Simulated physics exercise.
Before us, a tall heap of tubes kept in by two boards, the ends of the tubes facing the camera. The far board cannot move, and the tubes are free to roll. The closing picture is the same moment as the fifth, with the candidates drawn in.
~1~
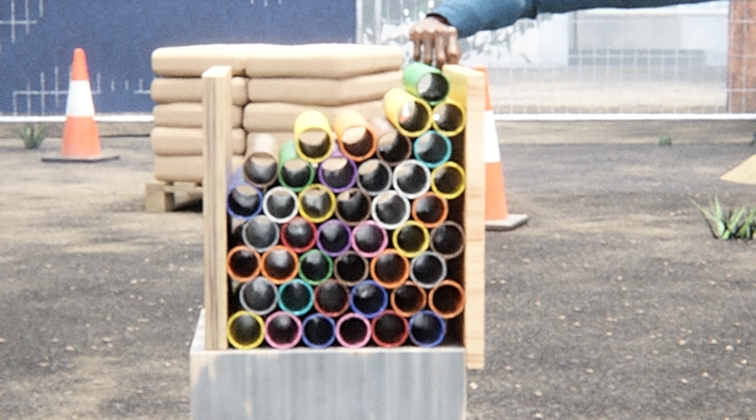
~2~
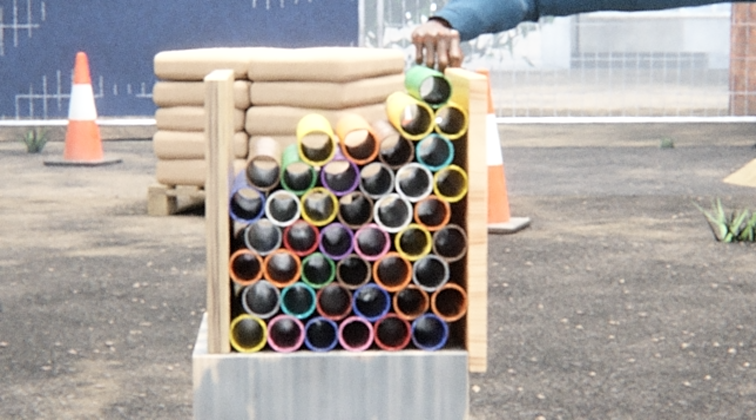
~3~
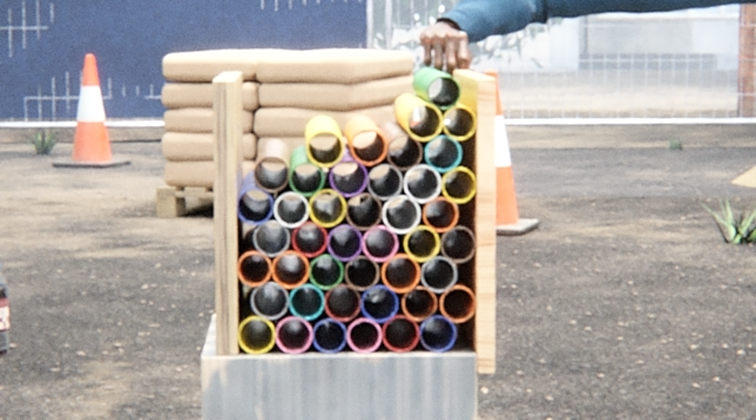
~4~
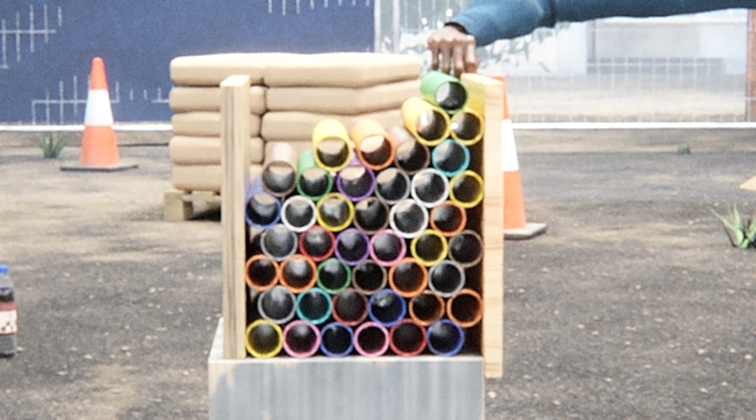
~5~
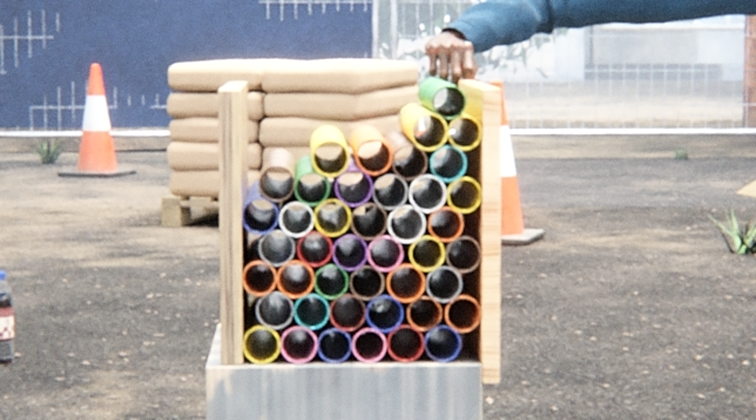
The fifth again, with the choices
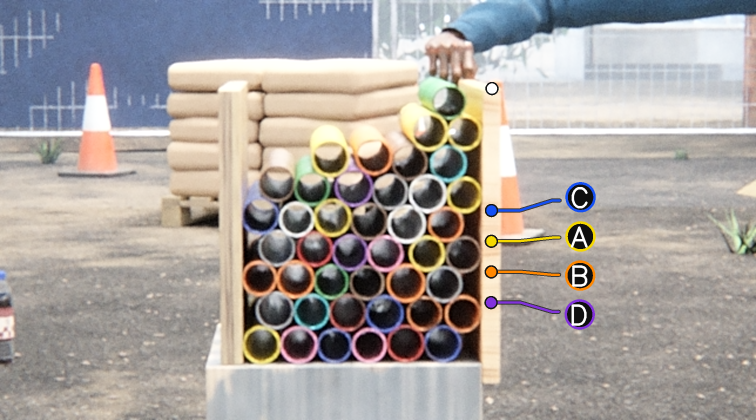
Outdoors on gritty ground, a hand rests on colourful tubes stacked between two boards, barely moving.
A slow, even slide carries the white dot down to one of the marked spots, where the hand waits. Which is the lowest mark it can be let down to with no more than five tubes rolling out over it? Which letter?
Slide it to B.
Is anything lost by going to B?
Yes, at B.
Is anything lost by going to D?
Yes, at D.
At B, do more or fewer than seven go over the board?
Fewer than seven.
On the marked copy, A at (491, 241); B at (491, 272); C at (491, 211); D at (491, 303); the white dot at (492, 88).
Following B. Soon after the start, top of the board (482, 168).
Later, top of the board (482, 256).
In the end, top of the board (482, 271), five out over the board.
As for the rest, A five out over the board; C two out over the board; D more than five out over the board.
